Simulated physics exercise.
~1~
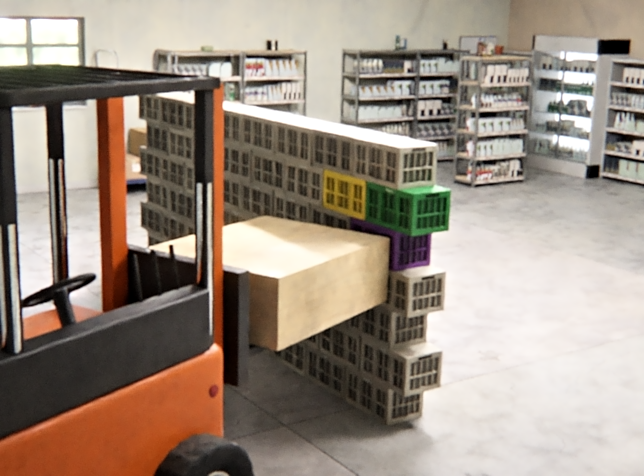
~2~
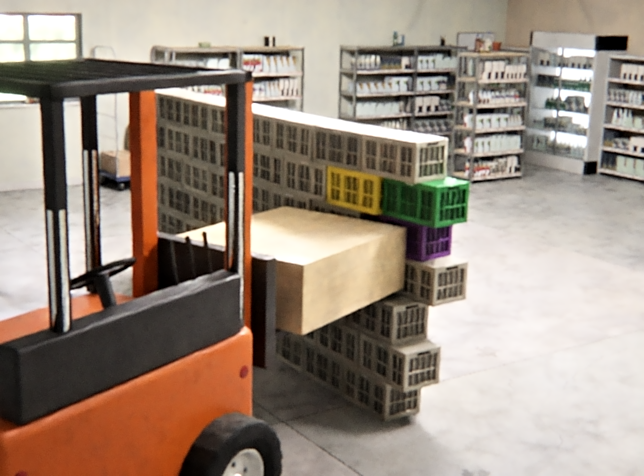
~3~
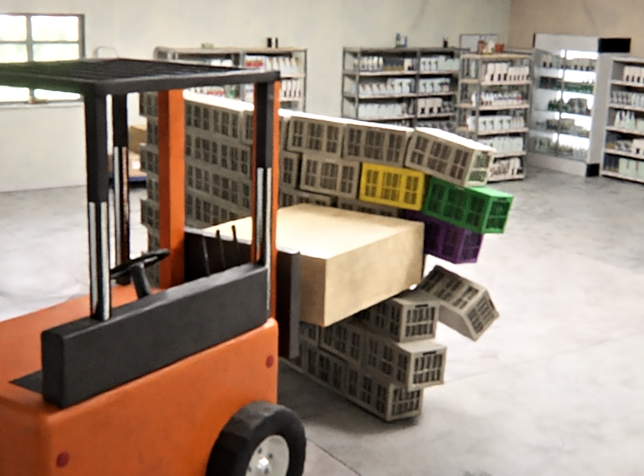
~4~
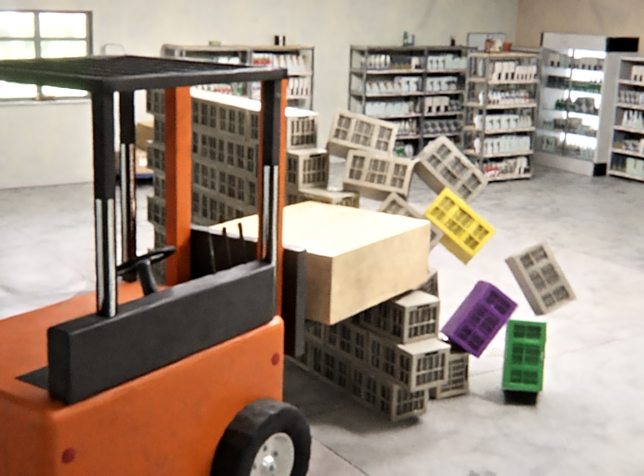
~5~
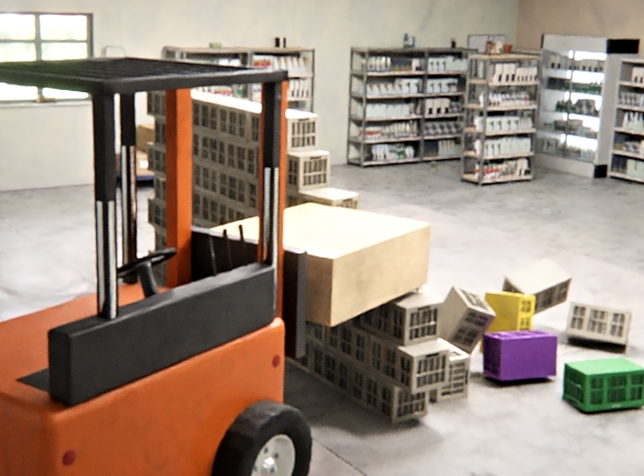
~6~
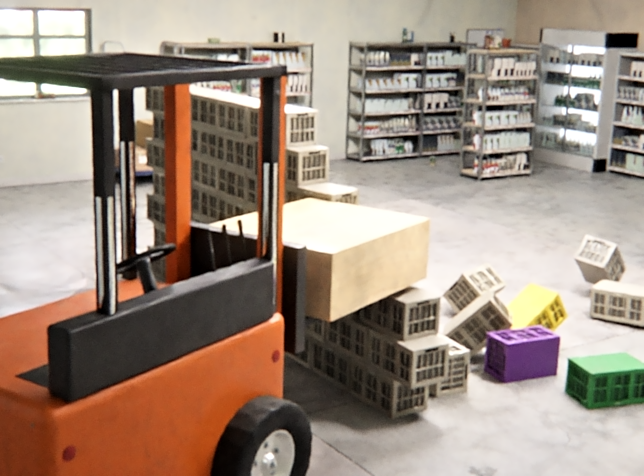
An orange forklift rolls forward to the right, pressing a large pale wooden block at an angle into a long, thin wall of stacked grey crates in a room lined with shelves. The near end of the wall shifts right, carrying its yellow, green and purple crates outward. The rows then bend and tilt, and a lower grey crate tips off the end. As the forklift stops, the upper corner breaks apart and crates tumble to the floor. They roll and settle in a scattered heap, the green one among them, while the rest of the wall stays standing.
